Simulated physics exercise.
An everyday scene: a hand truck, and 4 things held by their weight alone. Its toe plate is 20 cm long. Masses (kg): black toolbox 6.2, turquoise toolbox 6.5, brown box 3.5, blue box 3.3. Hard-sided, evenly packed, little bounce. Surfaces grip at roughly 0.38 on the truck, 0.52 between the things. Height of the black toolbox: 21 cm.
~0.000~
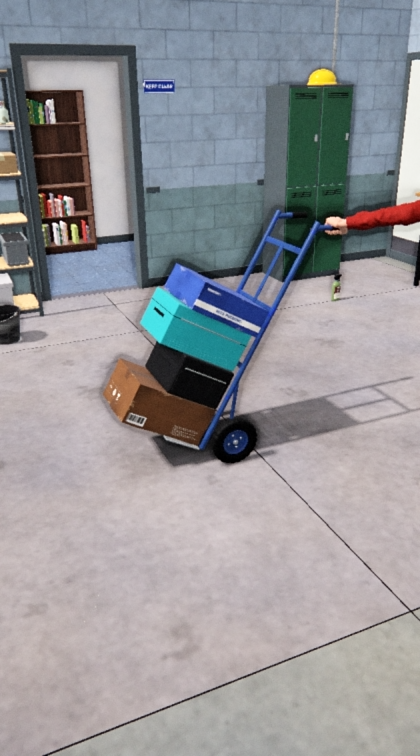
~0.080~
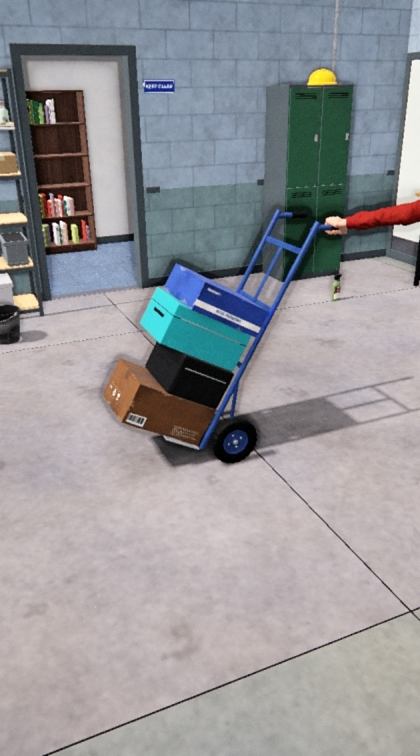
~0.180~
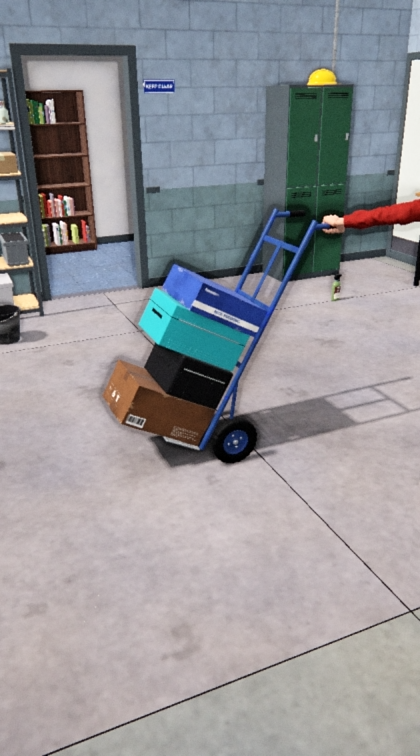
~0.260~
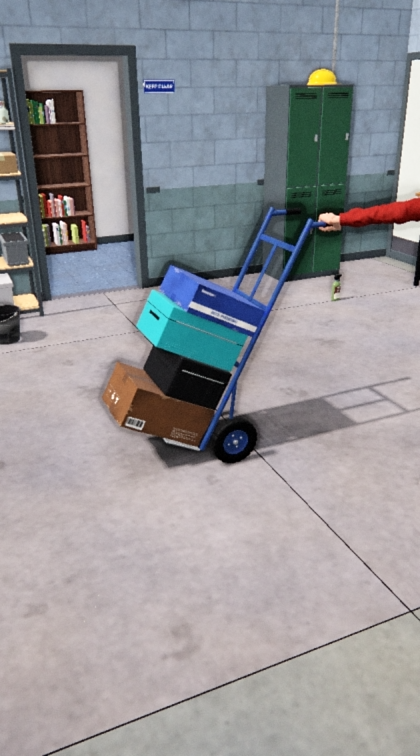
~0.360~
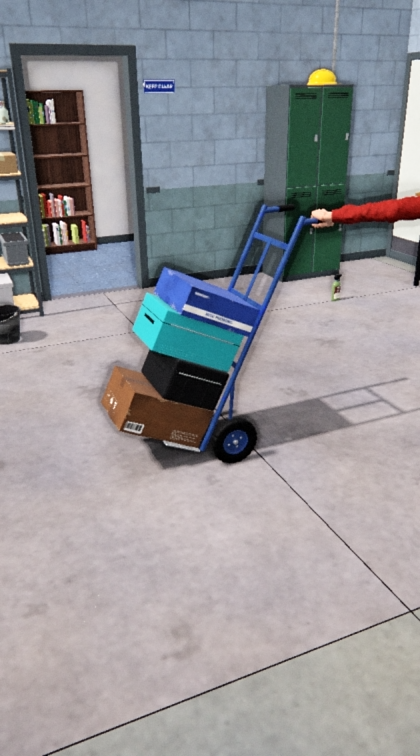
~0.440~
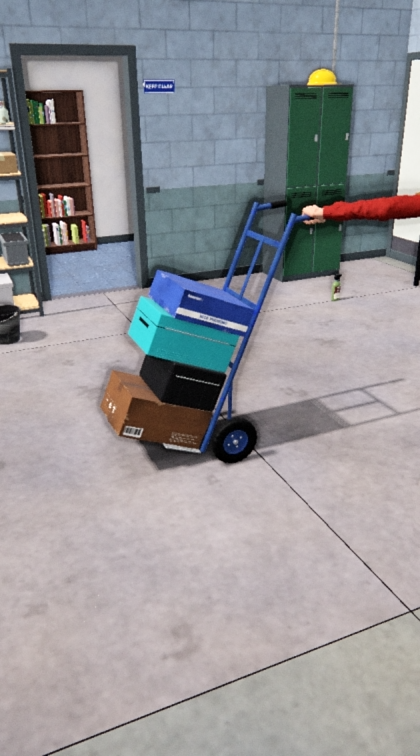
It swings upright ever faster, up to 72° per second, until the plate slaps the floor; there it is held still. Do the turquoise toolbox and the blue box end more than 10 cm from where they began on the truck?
The turquoise toolbox stays put and the blue box stays put.
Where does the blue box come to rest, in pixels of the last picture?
Around (145, 327).
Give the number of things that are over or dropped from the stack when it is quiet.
In all, 0.
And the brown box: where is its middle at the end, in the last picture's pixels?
At about (151, 435).
After 0.94 s, truck upright; blue box 5° off its base near (141, 327); turquoise toolbox 5° off its base near (141, 361); black toolbox 5° off its base.
After 1.24 s, truck upright; blue box 9° off its base near (133, 327); turquoise toolbox 9° off its base near (136, 362); black toolbox 9° off its base.
After 1.74 s, truck upright; blue box moved 2 cm near (147, 326); turquoise toolbox moved 2 cm near (145, 361).
In the end (3.3 s), all 4 under 10 cm from the start. In the last view, turquoise toolbox near (144, 361), blue box near (145, 327).
